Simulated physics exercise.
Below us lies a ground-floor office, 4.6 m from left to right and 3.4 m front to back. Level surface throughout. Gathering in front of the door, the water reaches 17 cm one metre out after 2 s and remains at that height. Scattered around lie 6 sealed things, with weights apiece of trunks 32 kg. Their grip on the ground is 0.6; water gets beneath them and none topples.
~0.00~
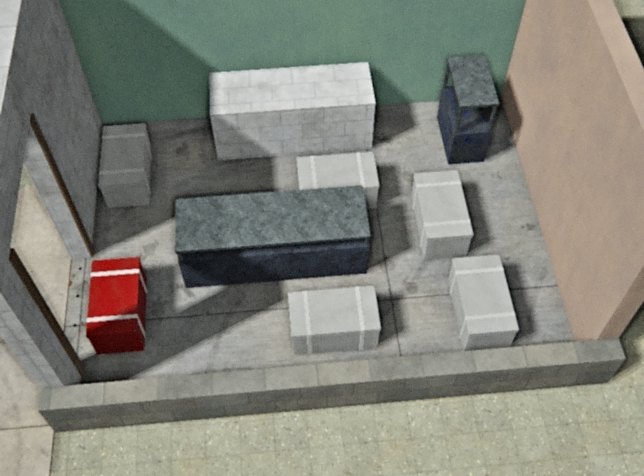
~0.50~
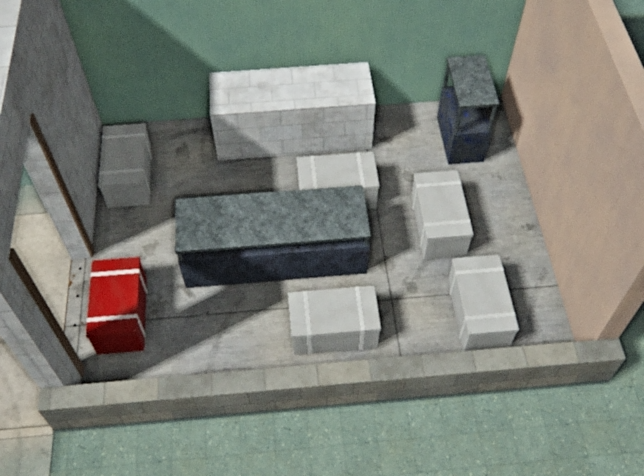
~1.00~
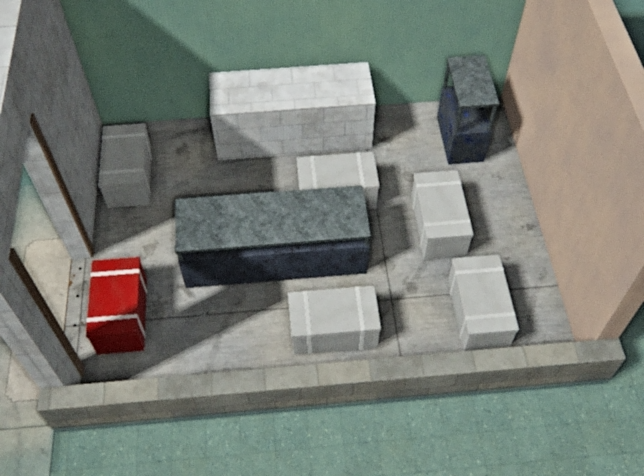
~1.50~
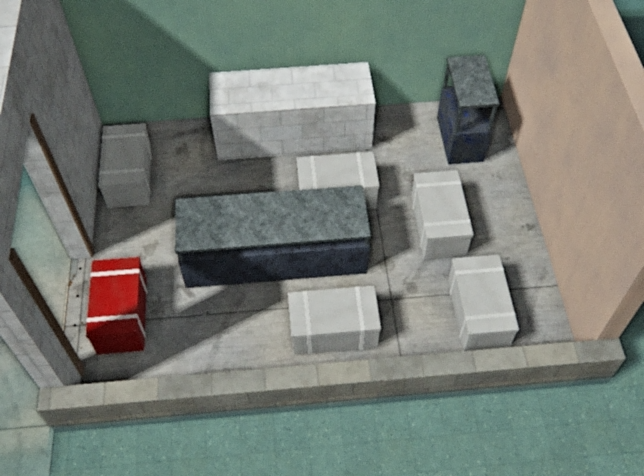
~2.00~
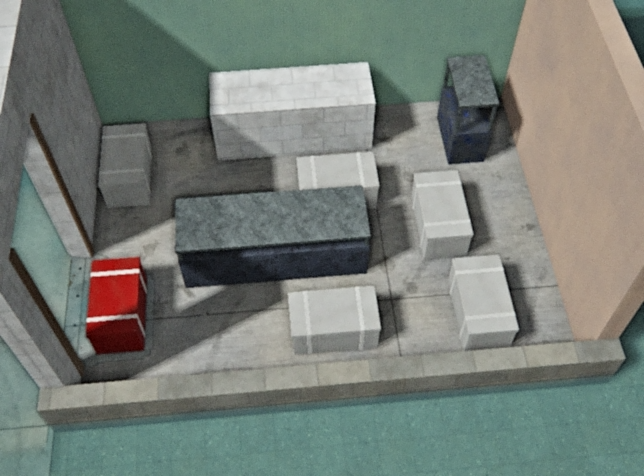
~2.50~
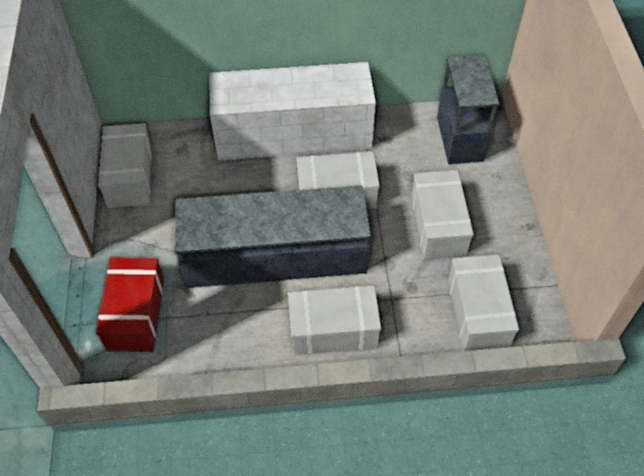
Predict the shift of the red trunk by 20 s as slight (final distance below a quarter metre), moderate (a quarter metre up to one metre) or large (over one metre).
The shift is large.
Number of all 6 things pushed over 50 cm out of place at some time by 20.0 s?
6.
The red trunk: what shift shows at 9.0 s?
Some 150 cm from the start.
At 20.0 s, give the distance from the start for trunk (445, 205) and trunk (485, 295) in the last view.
In turn: 250 cm, 150 cm.
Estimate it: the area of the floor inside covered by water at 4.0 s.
Around 4.5 m2 of it.
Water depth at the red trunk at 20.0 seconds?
Roughly 15 cm deep.
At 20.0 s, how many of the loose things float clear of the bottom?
6 at that moment.
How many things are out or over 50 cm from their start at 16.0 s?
By my tally, 5.
After 4.0 s the red trunk is near (185, 298), 0.7 m from its start, aground; 0 afloat.
After 9.0 s the red trunk is near (298, 315), 1.7 m from its start, afloat; 1 afloat.
After 16.0 s the red trunk is near (537, 298), 3.9 m from its start, afloat; 6 afloat.
After 20.0 s the red trunk is near (530, 296), 3.8 m from its start, afloat; 6 afloat.
